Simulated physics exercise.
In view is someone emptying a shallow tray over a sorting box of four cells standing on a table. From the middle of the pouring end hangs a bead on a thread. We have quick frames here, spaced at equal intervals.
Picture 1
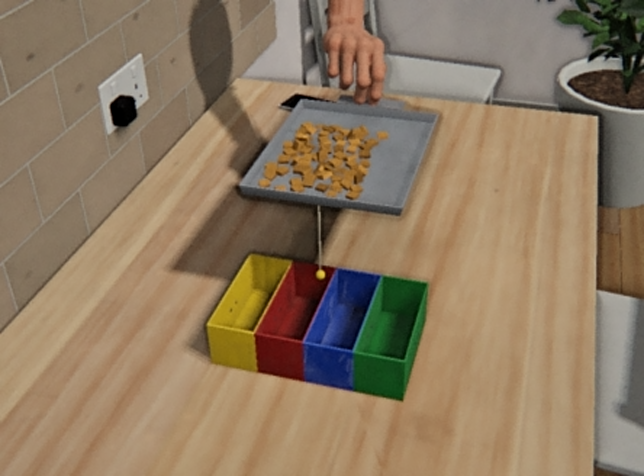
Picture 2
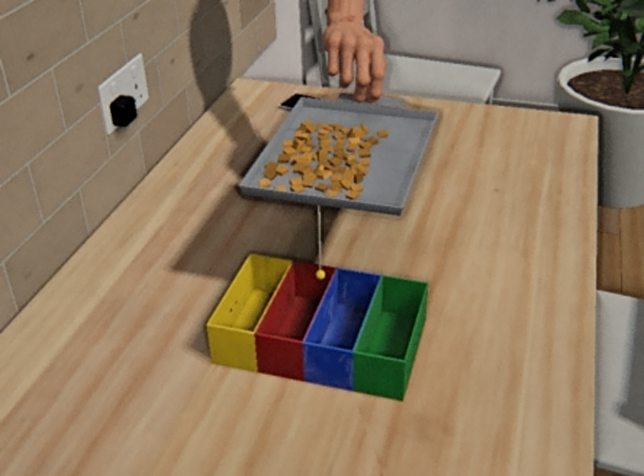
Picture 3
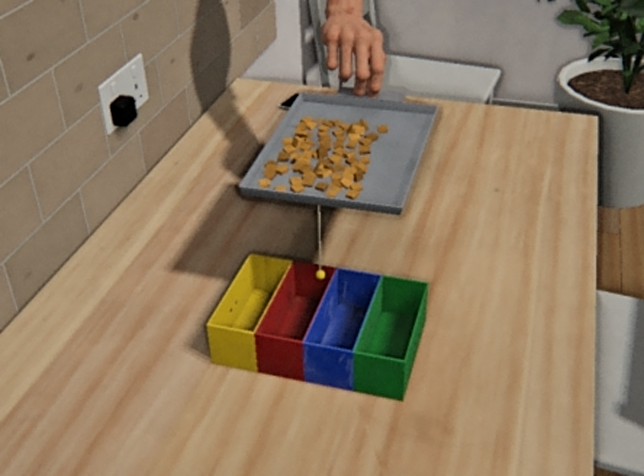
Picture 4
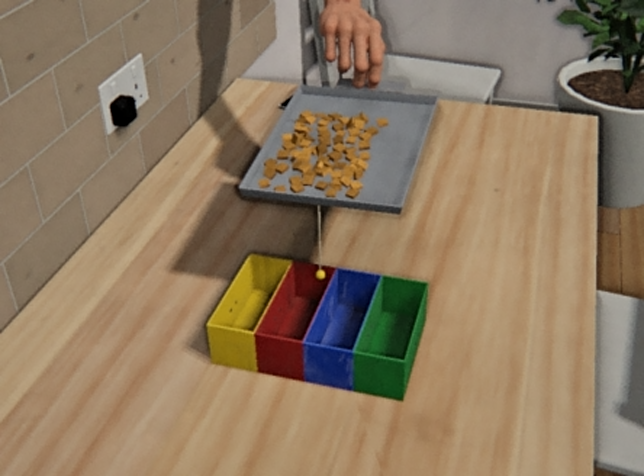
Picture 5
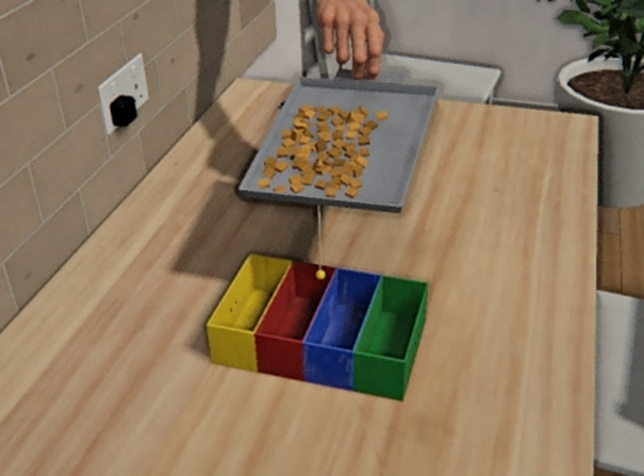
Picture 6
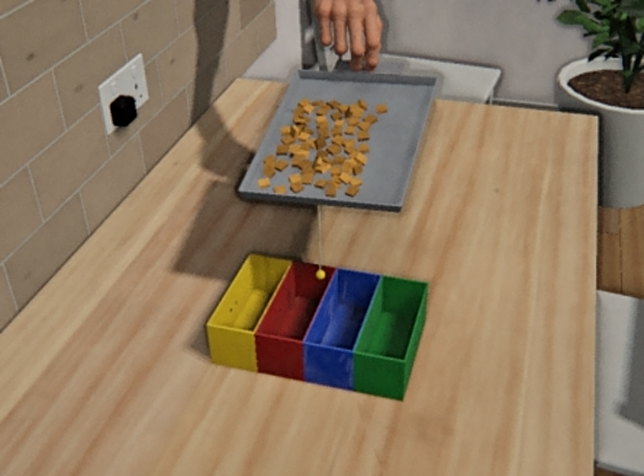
Hand slowly raising the far end of a grey tray of cereal squares above a yellow, red, blue and green sorting box.
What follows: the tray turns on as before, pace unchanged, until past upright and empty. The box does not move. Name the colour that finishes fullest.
Yellow.
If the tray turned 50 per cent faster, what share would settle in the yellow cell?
It would be around 50 per cent.
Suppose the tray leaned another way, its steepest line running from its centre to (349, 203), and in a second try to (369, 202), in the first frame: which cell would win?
First try: The blue cell; second try: That green cell.
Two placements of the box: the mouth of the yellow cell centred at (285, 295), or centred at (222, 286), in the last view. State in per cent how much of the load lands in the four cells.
First case: Some 60 %; second case: Some 100 %.
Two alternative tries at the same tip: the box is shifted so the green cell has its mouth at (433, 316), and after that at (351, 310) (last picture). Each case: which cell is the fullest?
In order of the tries: That yellow cell and that red cell.
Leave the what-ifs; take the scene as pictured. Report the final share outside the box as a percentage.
Result: Near 0 % of the load.
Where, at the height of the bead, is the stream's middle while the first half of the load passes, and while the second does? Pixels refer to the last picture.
Earlier portion about (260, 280); later portion about (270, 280).
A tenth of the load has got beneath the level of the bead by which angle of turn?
It is at around 75 degrees by then.
Soon, tray tipped steeply; all on the tray.
A while on, tray tipped right over; about a quarter on the tray; about a third in the yellow cell; about a quarter in the red cell; a stray few in the blue cell; a small part falling or outside the box.
Towards the end, tray tipped past a quarter turn; about two thirds in the yellow cell; about a quarter in the red cell; a small part in the blue cell; a stray few in the green cell; a stray few falling or outside the box.
Finally, tray tipped past a quarter turn; about two thirds in the yellow cell; about a quarter in the red cell; a small part in the blue cell; a stray few in the green cell; a stray few outside the box.
